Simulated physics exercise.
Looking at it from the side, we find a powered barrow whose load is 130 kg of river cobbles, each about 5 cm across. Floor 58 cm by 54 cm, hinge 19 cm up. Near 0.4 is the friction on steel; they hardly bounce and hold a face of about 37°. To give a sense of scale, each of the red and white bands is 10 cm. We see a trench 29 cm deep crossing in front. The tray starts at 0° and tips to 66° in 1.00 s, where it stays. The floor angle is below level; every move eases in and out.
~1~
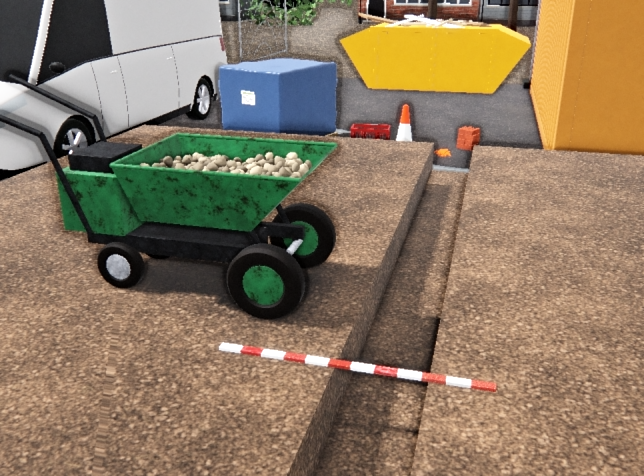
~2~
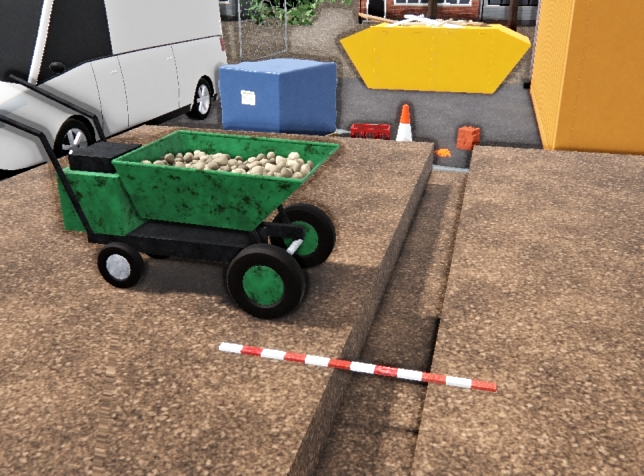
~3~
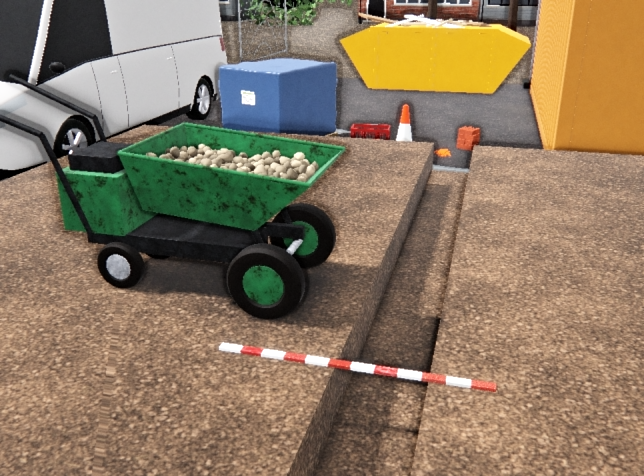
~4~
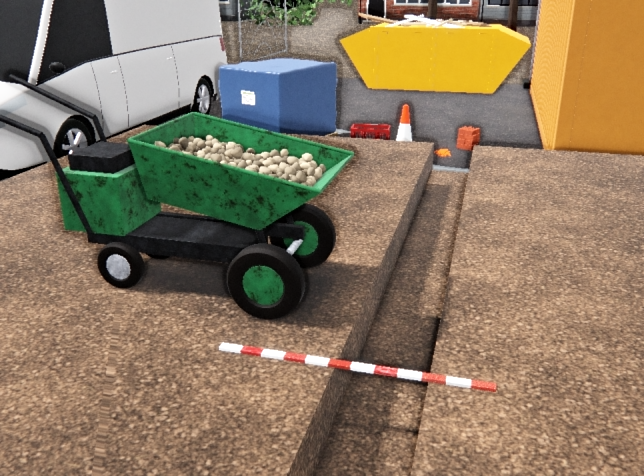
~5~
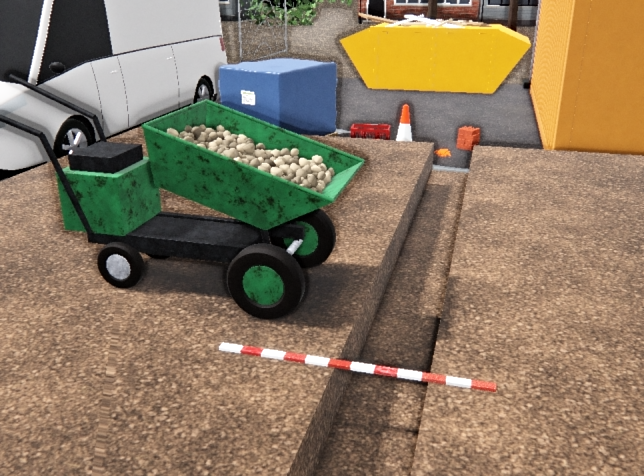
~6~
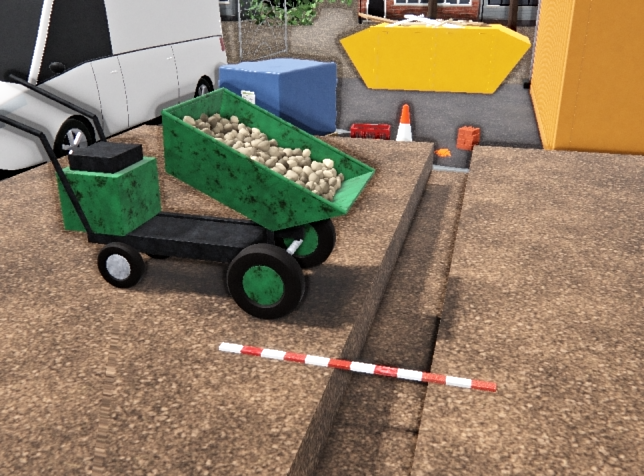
Green powered barrow raising its tray of pale river cobbles, the front lip tilting down to the right beside a narrow trench.
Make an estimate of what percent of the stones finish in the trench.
About 64 percent.
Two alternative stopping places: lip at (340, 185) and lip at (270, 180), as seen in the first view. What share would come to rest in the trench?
About 25 per cent first, then about 95 per cent.
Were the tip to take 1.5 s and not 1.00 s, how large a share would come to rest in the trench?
Then some 75 per cent would.
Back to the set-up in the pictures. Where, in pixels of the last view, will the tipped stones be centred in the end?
In the last view, about (427, 338).
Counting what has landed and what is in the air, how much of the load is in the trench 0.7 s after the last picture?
Close to 25 per cent has got there by then.
Then, 0.3 s after the last picture the floor is at 56°, 100 % in the tray; the foremost stones are at (374, 237).
Then, 0.7 s after the last picture the floor is at 66°, 72 % in the tray, 23 % in the trench, 5 % past the trench; the foremost stones are at (460, 315).
Then, 1.0 s after the last picture the floor is at 66°, 25 % in the tray, 40 % in the trench, 35 % past the trench; the foremost stones are at (581, 323).
Then, 3.0 s after the last picture the floor is at 66°, 0 % in the tray, 64 % in the trench, 36 % past the trench; the foremost stones are past the picture's edge.
